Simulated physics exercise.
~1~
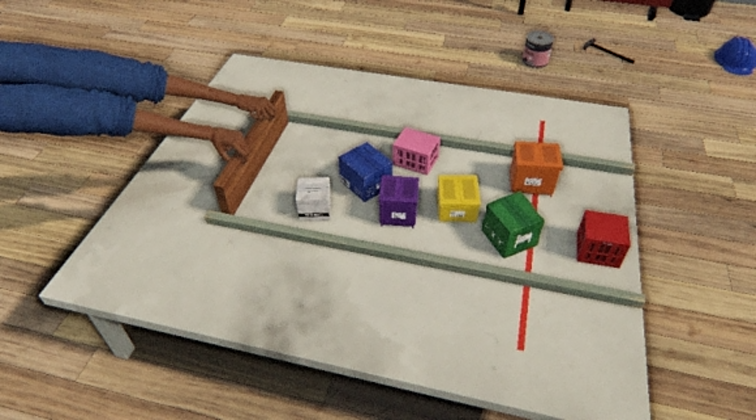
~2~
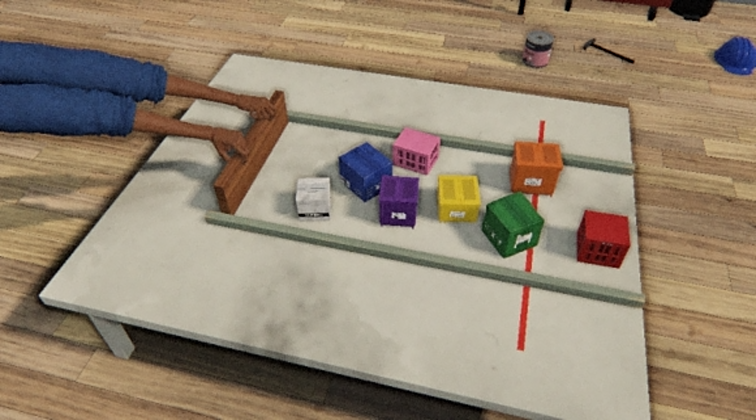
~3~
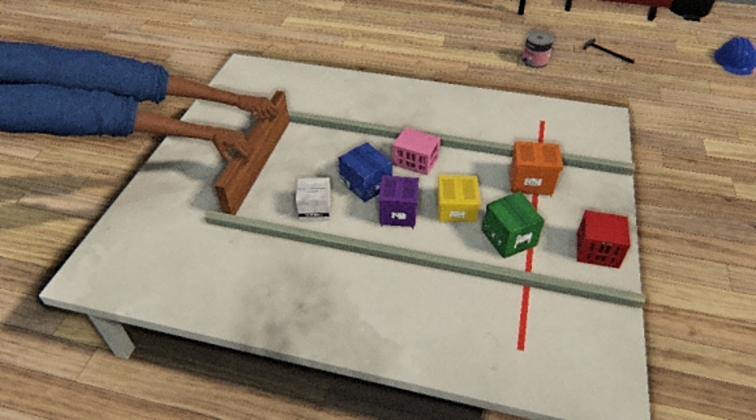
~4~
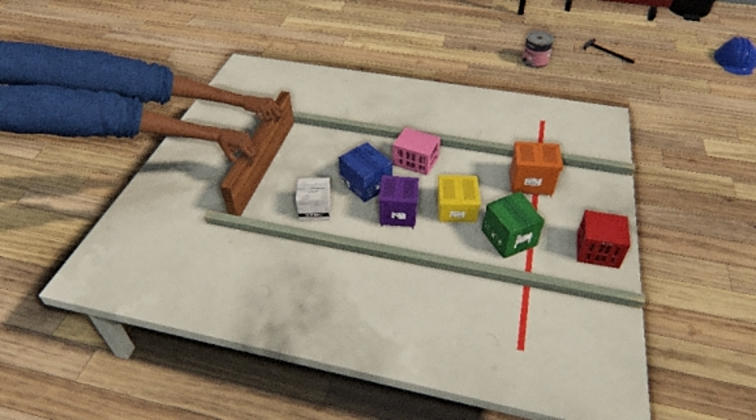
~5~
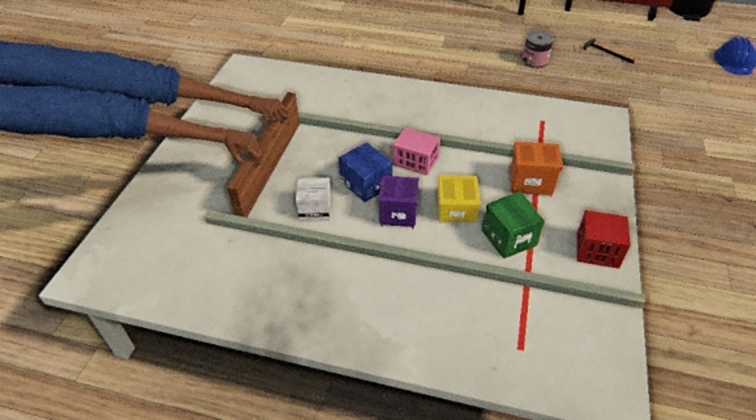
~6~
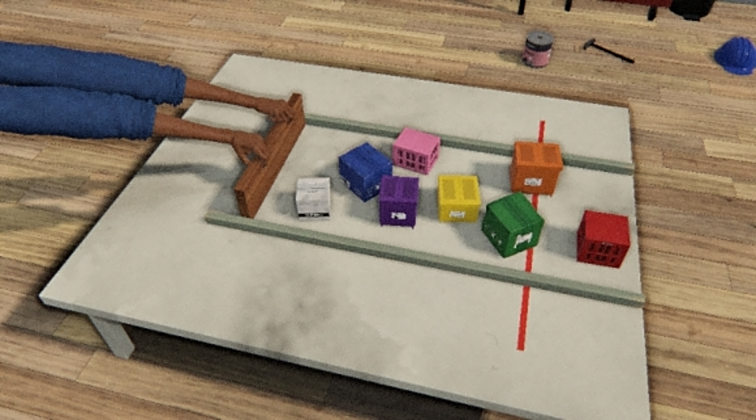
A brown wooden plank, gripped by two hands reaching in from the left in blue sleeves, slides slowly a short way rightward across a pale table, seen from above at an angle by a still camera. Between two rails sit white, blue, pink, purple, yellow, green, orange and red crates, the last four nearer the red line at right. The crates stay still, untouched by the plank.
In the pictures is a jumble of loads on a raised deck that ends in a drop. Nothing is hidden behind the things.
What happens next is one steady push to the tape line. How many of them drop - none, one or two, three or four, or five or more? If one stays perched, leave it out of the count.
The number sent down is small, one or two.
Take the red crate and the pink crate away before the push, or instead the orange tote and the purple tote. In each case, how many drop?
0 for the first case, 0 for the second.
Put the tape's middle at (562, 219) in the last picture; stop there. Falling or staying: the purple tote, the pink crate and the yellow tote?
The purple tote keeps its place; the pink crate keeps its place; and the yellow tote keeps its place.
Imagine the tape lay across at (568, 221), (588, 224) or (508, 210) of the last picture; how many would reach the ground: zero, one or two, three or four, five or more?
Result per tape, in order - 3 or 4 / 5 or more / either one or two.
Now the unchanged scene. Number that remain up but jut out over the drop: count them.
The tally is 1.
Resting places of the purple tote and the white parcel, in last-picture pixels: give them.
Near (590, 237) and (550, 246).
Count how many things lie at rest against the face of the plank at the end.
3 end up touching it.
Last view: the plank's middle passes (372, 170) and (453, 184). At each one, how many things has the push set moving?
At the first spot 3, then 7.
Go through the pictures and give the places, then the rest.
The first frame shows red crate (602, 239); orange tote (534, 169); green parcel (512, 225); plank (255, 151); tape (534, 214).
The second frame shows orange tote (534, 169); plank (255, 151).
The third frame shows green parcel (512, 225); pink crate (416, 151).
The fourth frame shows red crate (602, 239); blue box (366, 172).
The fifth frame shows orange tote (534, 169); purple tote (399, 202).
The sixth frame shows red crate (602, 239); orange tote (534, 169); green parcel (512, 225); plank (274, 154); tape (534, 214).
A little later, none off yet; red crate at rest near (602, 239); orange tote at rest near (534, 169); green parcel at rest near (512, 225).
When it is over, the number that fall off is one or two; down, red crate.
